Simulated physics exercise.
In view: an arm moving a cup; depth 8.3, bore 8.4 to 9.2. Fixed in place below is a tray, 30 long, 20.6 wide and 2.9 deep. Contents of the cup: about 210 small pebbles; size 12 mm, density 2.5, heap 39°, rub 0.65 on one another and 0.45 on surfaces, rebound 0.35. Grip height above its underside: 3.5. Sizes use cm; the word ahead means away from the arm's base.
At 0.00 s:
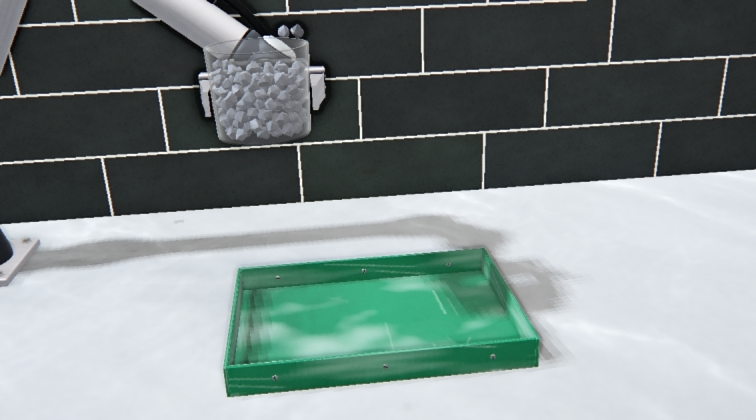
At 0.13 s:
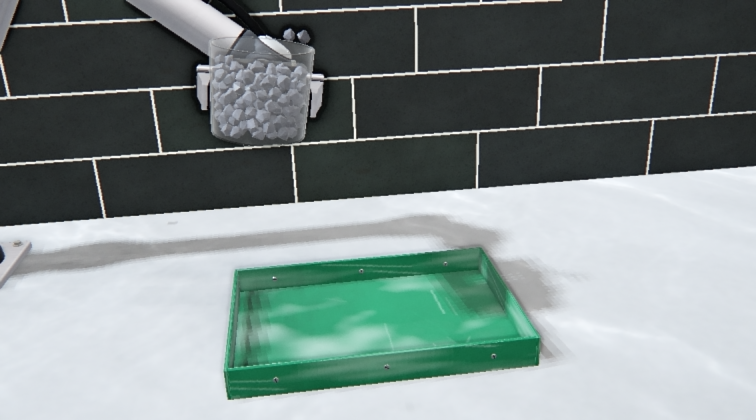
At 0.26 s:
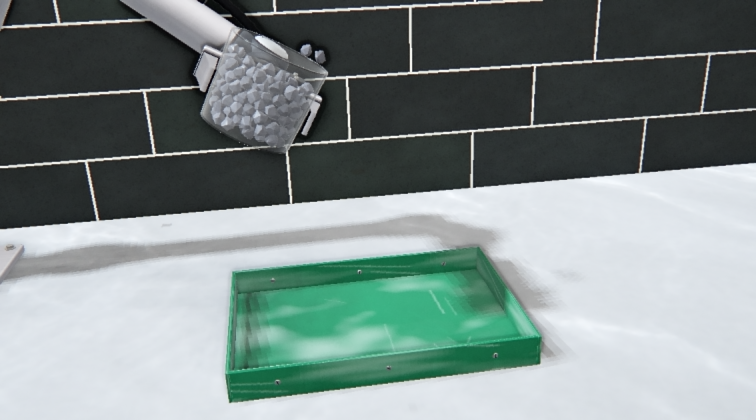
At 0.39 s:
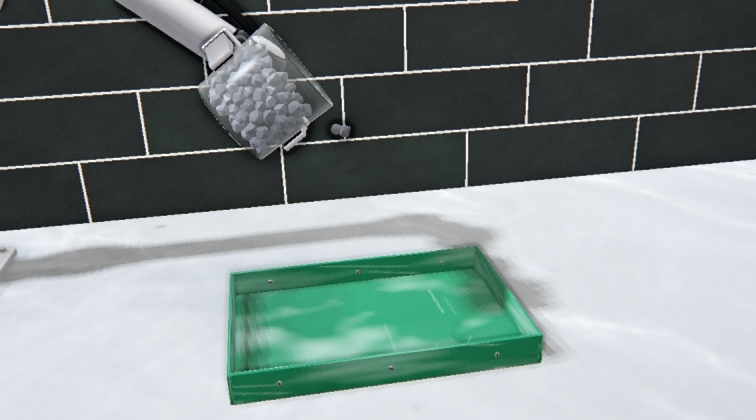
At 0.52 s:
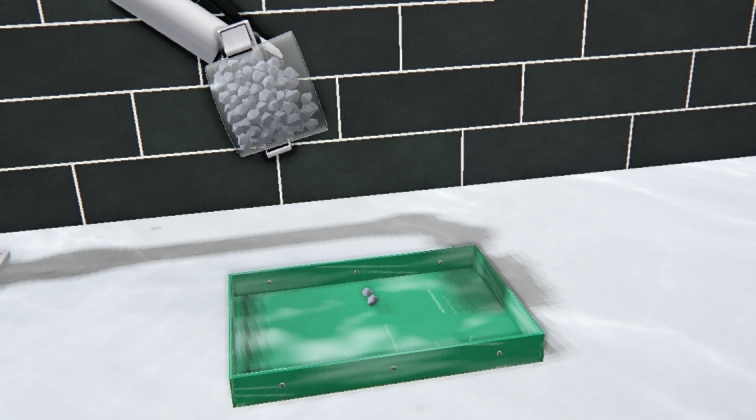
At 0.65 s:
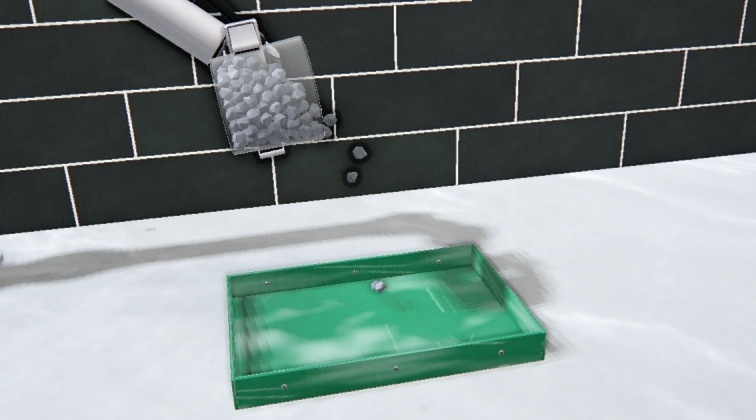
A clear cup packed with small grey pebbles hangs from a pale robotic arm at the upper left, before a wall of black tiles with white grout, seen from slightly above. Below, a green rectangular tray sits on a white, marble-like surface crossed by a soft shadow. The arm tips the cup steadily rightward, a few pebbles drop toward the tray, and the view drifts slightly.
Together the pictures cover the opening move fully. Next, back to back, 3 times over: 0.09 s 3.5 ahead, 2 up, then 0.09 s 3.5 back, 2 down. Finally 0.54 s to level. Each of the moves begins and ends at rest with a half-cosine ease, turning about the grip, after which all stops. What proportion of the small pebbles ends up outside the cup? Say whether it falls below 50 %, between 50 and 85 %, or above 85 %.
It falls above 85 %.
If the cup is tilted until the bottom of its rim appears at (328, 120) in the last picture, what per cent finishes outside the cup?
I'd put it at roughly 90 %.
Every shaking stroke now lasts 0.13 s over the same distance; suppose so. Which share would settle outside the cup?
In that case around 85 per cent.
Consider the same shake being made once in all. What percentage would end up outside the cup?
Probably about 95 in a hundred.
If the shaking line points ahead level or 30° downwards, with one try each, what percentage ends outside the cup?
It comes to around 90 per cent on the first try and around 55 per cent on the second.
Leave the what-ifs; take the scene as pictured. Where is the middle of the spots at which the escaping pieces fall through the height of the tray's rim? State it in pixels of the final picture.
They come down centred close to (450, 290).
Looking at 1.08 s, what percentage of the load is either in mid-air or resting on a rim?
It amounts to roughly 11 in a hundred.
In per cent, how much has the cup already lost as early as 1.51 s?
Close to 100 per cent of the load is out at that point.
By 1.08 s, tilted 82° forward, highest piece 25 above the table; 174 in the tray, 7 on the table or floor, 4 in the cup, 23 in flight or on a rim.
By 1.51 s, tilted 28° forward, highest piece 26 above the table; 190 in the tray, 16 on the table or floor, 2 in the cup.
By 1.93 s, level, highest piece 24 above the table; 190 in the tray, 16 on the table or floor, 2 in the cup.
By 2.98 s, level, highest piece 24 above the table; 190 in the tray, 16 on the table or floor, 2 in the cup.
Final count, 190 in the tray, 16 on the table or floor, 2 in the cup. That is 99 % outside the cup.
